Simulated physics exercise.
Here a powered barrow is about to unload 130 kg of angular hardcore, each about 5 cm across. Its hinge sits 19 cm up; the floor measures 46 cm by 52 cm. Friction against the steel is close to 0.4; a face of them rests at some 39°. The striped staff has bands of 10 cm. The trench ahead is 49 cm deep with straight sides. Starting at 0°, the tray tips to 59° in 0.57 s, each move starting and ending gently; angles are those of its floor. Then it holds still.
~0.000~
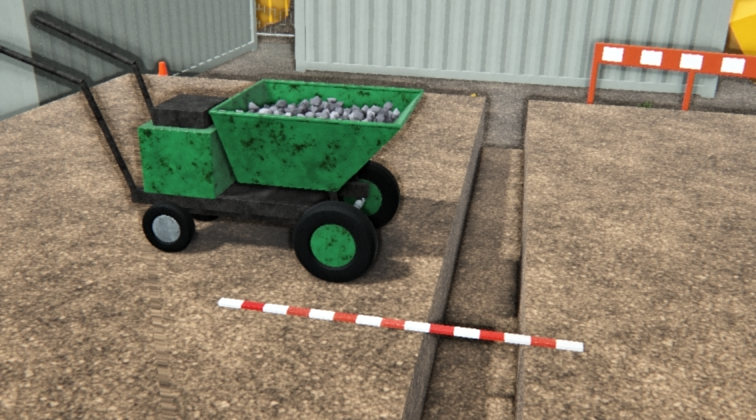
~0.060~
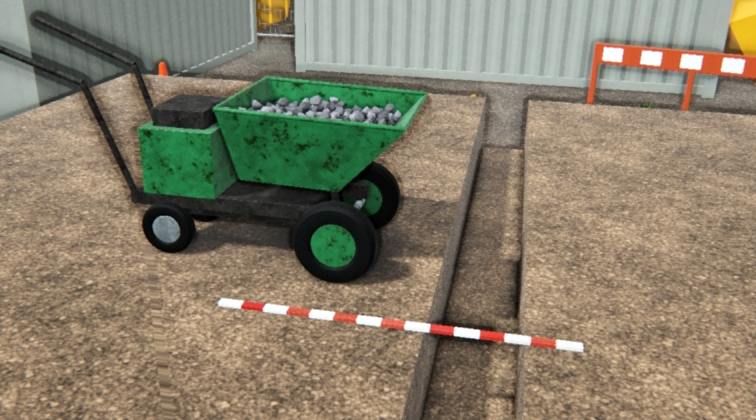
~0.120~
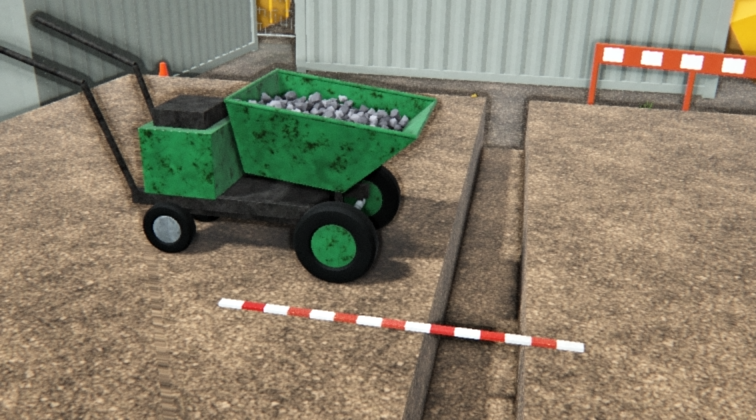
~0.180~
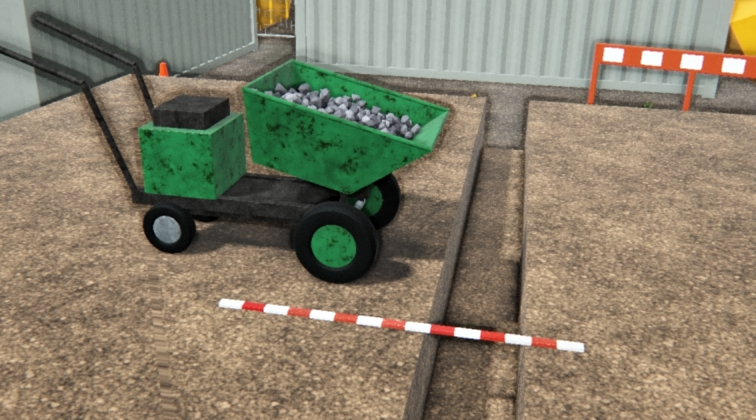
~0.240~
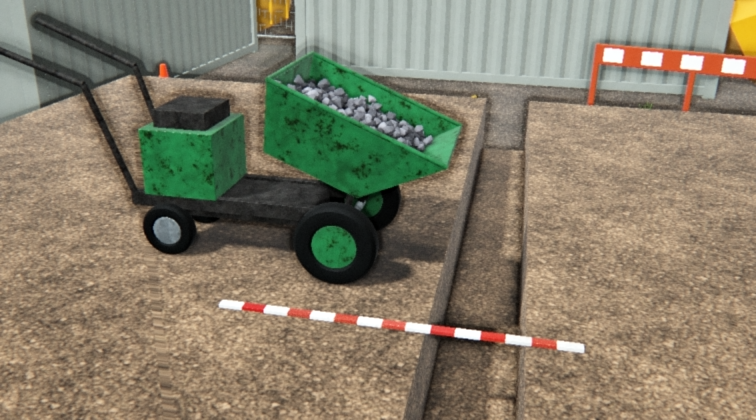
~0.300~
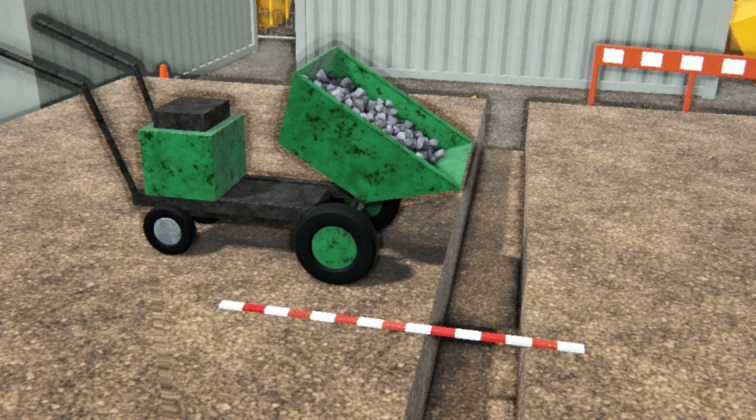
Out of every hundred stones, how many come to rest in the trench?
Some 32 per cent of it.
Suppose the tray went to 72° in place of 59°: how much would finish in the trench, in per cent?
Then about 75 per cent.
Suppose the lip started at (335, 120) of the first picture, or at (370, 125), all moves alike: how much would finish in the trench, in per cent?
First some 45, then 45 per cent.
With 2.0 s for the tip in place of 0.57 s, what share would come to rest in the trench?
In that case some 30 per cent.
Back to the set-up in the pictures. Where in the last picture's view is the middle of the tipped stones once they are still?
Near (507, 348).
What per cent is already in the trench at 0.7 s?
Some 5 per cent.
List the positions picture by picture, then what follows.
In the first picture, lip at (401, 127), floor tilted 0°, highest stones at (334, 109).
In the second picture, the tray is at 2°, its lip at (405, 130); the top of the load is at (314, 107); the stones move at 0.4 m/s on average.
In the third picture, the tray is at 7°, its lip at (416, 137); the top of the load is at (304, 102); the stones move at 0.8 m/s on average.
In the fourth picture, lip at (431, 150), floor tilted 14°, highest stones at (306, 96); the stones move at 1.1 m/s on average.
In the fifth picture, the tray is at 23°, its lip at (447, 168); the top of the load is at (311, 89); the stones move at 1.3 m/s on average.
In the sixth picture, the tray is at 32°, its lip at (460, 188); the top of the load is at (328, 83); the stones move at 1.3 m/s on average.
After 0.4 s the floor is at 50°; 100 % in the tray; the foremost stones are at (455, 201).
After 0.7 s the floor is at 59°; 93 % in the tray, 7 % in the trench; the foremost stones are at (525, 269).
After 1.0 s the floor is at 59°; 63 % in the tray, 19 % in the trench, 19 % past the trench; the foremost stones are at (640, 292).
After 3.0 s the floor is at 59°; 49 % in the tray, 32 % in the trench, 19 % past the trench; the foremost stones are at (689, 283).
